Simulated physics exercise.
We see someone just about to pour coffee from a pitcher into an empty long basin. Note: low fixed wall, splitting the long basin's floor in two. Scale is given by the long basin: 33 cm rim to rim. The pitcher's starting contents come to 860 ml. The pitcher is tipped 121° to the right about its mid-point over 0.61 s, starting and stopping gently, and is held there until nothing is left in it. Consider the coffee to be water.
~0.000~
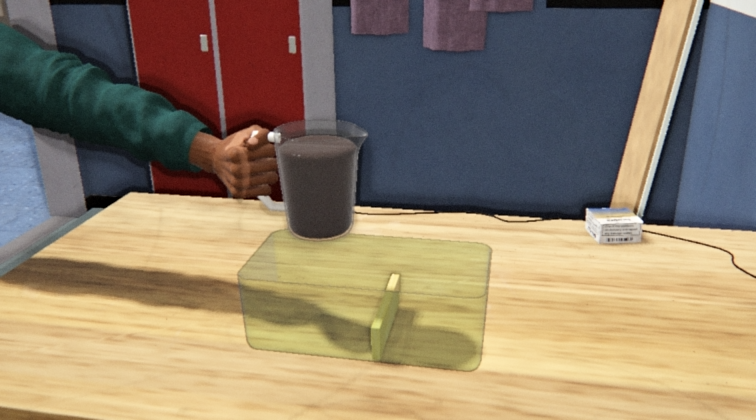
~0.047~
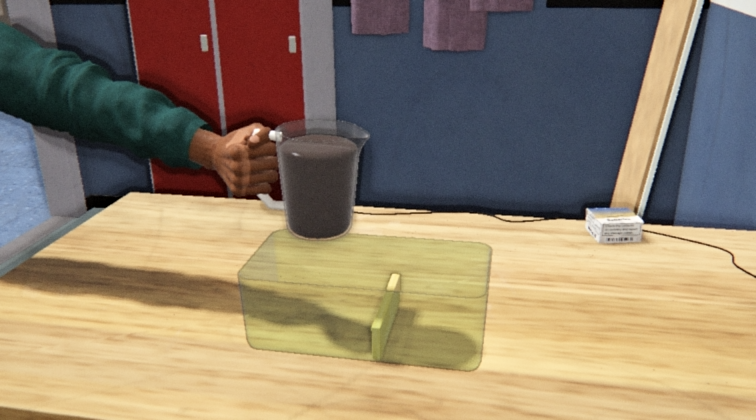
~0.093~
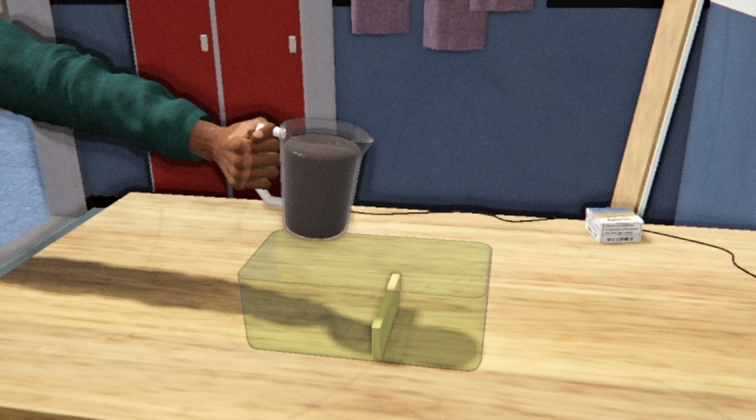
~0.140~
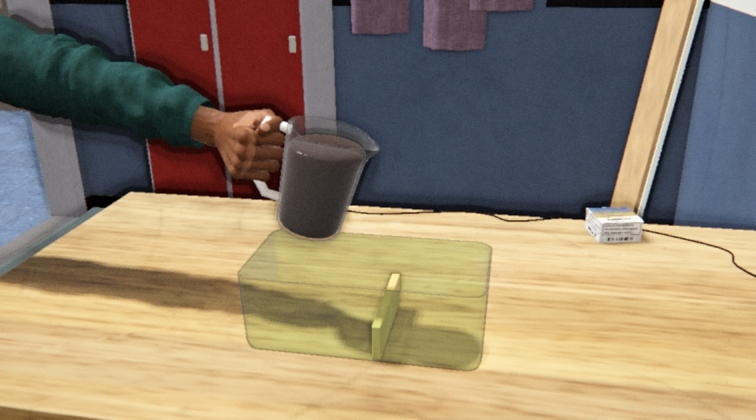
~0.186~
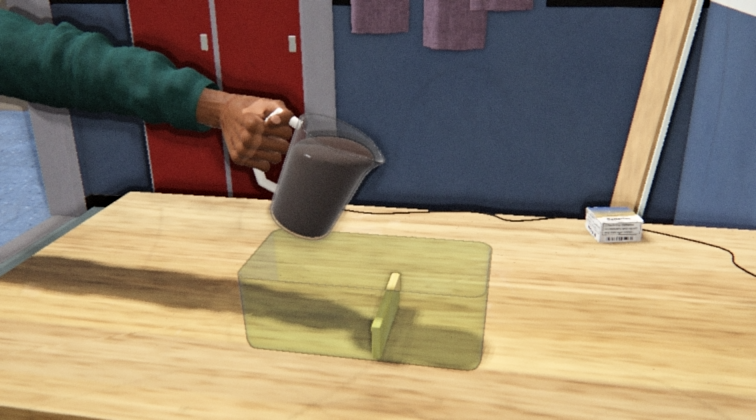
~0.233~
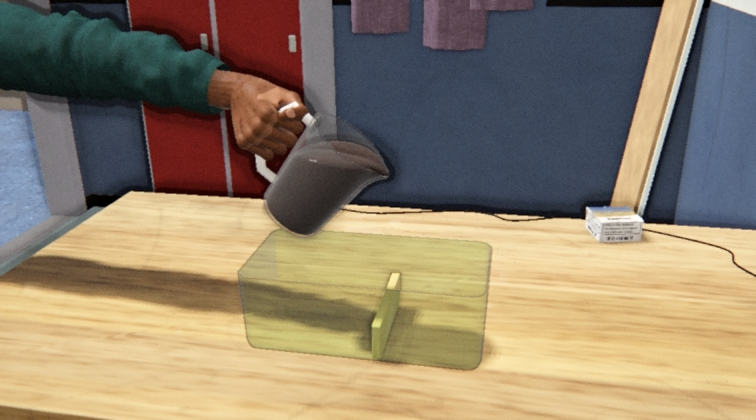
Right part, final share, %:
69 %.
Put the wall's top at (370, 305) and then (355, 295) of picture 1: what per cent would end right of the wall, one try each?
Roughly 90 per cent, then 95 per cent.
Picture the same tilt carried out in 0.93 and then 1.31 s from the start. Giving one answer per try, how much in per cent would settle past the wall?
I'd expect close to 80 per cent and then close to 85 per cent.
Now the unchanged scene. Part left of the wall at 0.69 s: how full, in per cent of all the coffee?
Roughly 22 per cent.
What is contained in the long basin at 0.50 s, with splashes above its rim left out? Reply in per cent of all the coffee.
34 %, roughly.
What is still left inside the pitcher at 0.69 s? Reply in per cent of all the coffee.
I reckon near 5 per cent still sits there.
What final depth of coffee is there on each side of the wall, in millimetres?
I'd say close to 8 mm on the left, close to 28 mm on the right.
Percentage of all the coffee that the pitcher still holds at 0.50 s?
At that time about 48 in a hundred parts are still held.
By 0.50 s the tilt is 111° and 48 per cent is still to pour, 1 is left of the wall and 34 right of it.
By 0.69 s the tilt is 121° and 5 per cent is still to pour, 22 is left of the wall and 62 right of it.
By 0.89 s the tilt is 121° and 0 per cent is still to pour, 27 is left of the wall and 69 right of it.
By 1.11 s the tilt is 121° and 0 per cent is still to pour, 28 is left of the wall and 69 right of it.
At rest 28 per cent lies left of the wall, 69 right of it and 4 outside.
